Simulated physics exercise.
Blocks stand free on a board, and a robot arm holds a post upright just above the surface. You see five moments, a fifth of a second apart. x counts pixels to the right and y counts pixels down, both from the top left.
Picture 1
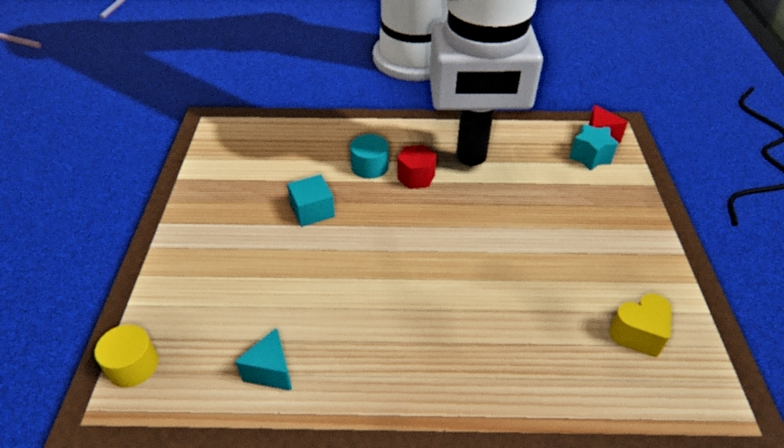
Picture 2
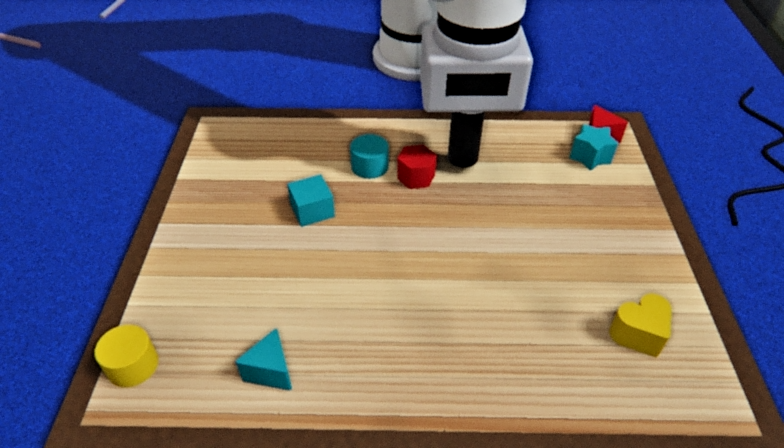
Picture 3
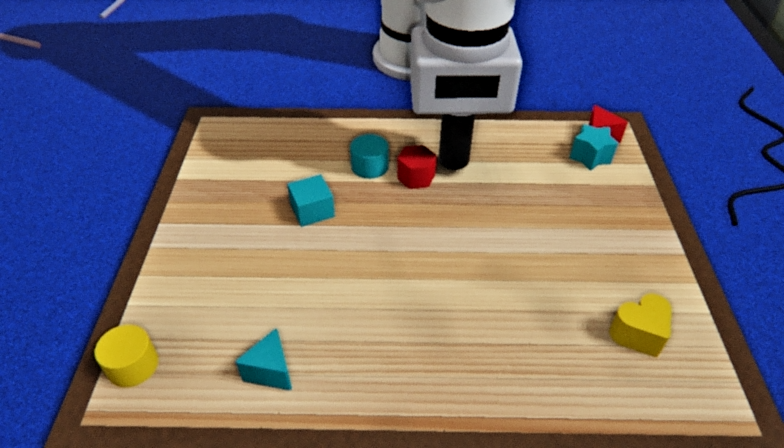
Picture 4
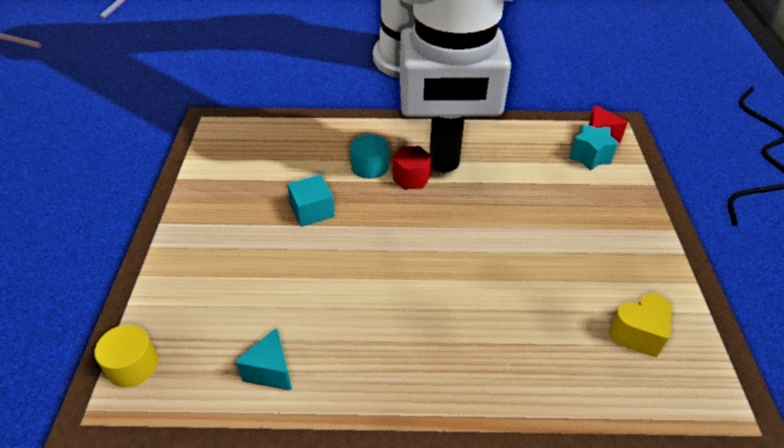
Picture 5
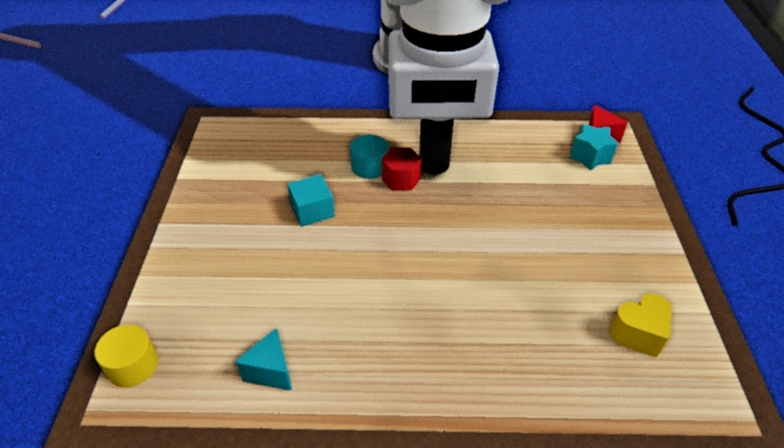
Robot arm moving its black post left across a wooden board, then nudging a red hexagonal block left beside a turquoise cylinder.
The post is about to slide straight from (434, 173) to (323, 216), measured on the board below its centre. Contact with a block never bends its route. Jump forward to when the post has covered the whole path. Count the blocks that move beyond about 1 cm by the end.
Three or more blocks.
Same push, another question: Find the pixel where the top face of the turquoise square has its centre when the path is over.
Its top face will be centred at roughly (277, 194).
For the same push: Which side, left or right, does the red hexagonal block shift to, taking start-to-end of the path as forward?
Right.
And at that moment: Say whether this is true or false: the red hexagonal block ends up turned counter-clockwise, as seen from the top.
False
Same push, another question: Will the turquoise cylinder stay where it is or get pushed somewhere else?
Moved off its spot.
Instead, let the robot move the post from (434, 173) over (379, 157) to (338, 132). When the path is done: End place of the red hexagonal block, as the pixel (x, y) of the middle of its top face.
The point I'd pick in the picture is (386, 164).
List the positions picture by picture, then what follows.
Lower end of the post (471, 156), tops of blocks, turquoise square (310, 189), turquoise cylinder (369, 145), red hexagonal block (417, 156), in the first frame.
Post (463, 158), blocks as before, in the second frame.
Post (454, 160), blocks as before, in the third frame.
Post (444, 162), red hexagonal block (412, 156), in the fourth frame.
Post (434, 165), turquoise square (310, 189), turquoise cylinder (369, 145), red hexagonal block (402, 158), in the fifth frame.
On the path given first. One third of the way, post (398, 179); turquoise cylinder (356, 144); red hexagonal block (363, 168), turned 30° clockwise.
Two thirds of the way, post (360, 193); turquoise square (302, 190), turned 20° anticlockwise; turquoise cylinder (356, 144); red hexagonal block (328, 171), turned 50° clockwise.
At the end, post (322, 208); turquoise square (277, 194), turned 15° anticlockwise; turquoise cylinder (356, 144); red hexagonal block (317, 168), turned 80° clockwise.
